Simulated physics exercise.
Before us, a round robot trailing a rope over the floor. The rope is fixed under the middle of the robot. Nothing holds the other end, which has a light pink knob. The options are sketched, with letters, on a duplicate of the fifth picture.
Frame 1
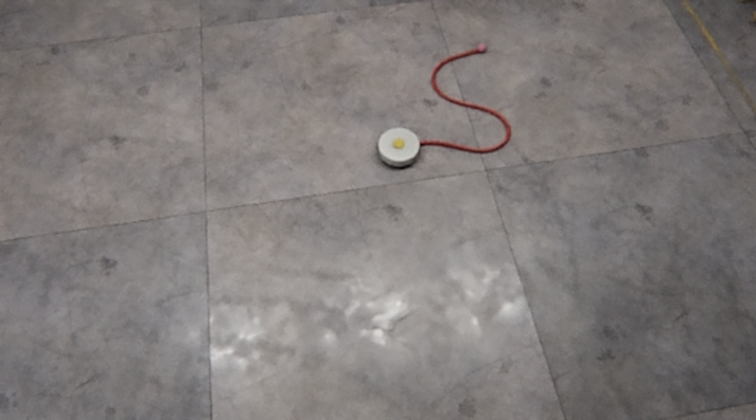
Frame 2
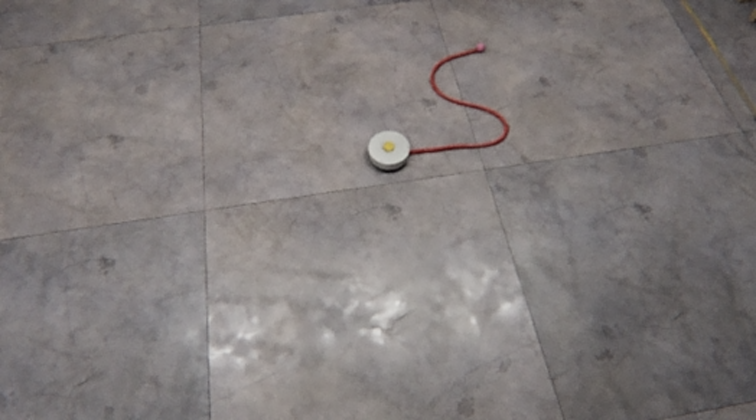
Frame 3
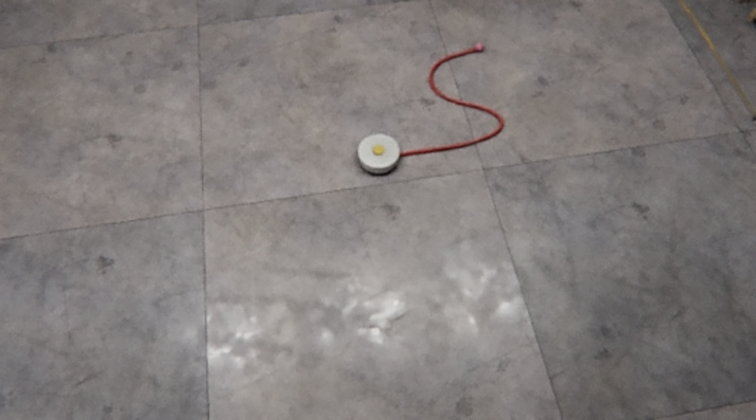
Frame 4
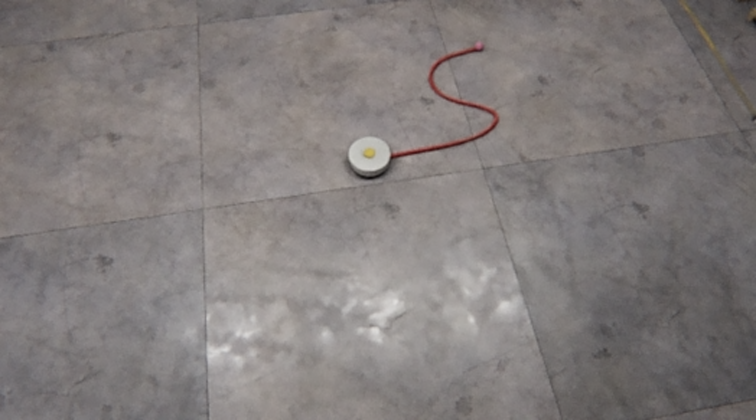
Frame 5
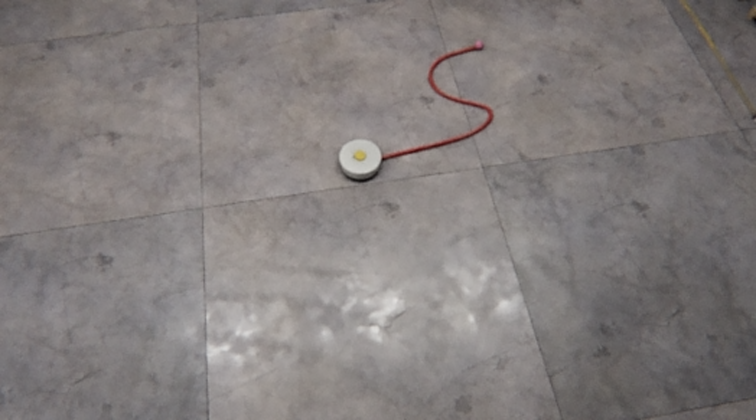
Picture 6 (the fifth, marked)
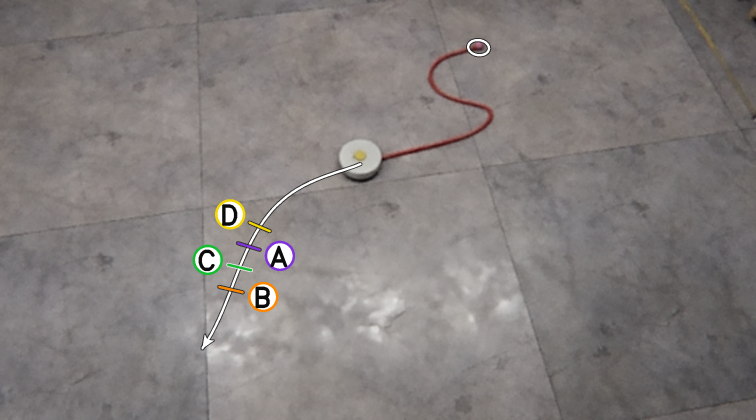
On a gray tiled floor, a round white robot slides slightly left, trailing a red rope.
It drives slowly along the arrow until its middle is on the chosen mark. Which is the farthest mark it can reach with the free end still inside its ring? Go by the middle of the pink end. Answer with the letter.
As far as tick D.
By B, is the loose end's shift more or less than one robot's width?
More.
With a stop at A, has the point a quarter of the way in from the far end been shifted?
By then, yes.
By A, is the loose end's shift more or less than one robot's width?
Less.
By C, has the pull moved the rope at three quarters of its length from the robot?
Yes.
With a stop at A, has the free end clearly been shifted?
Yes.
On the copy, A at (249, 246); B at (231, 290); C at (240, 268); D at (260, 227); the ring at (479, 48); the route from (361, 164) via (260, 227) to (202, 348).
On D. First, robot (320, 174), middle of the rope (463, 121), free end (479, 45).
Then, robot (283, 195), middle of the rope (425, 129), free end (479, 45).
Finally, robot (258, 223), middle of the rope (387, 133), free end (475, 46); the free end is still in its ring.
By contrast, A drags the free end to (462, 53); B drags the free end to (441, 73); C drags the free end to (452, 63).
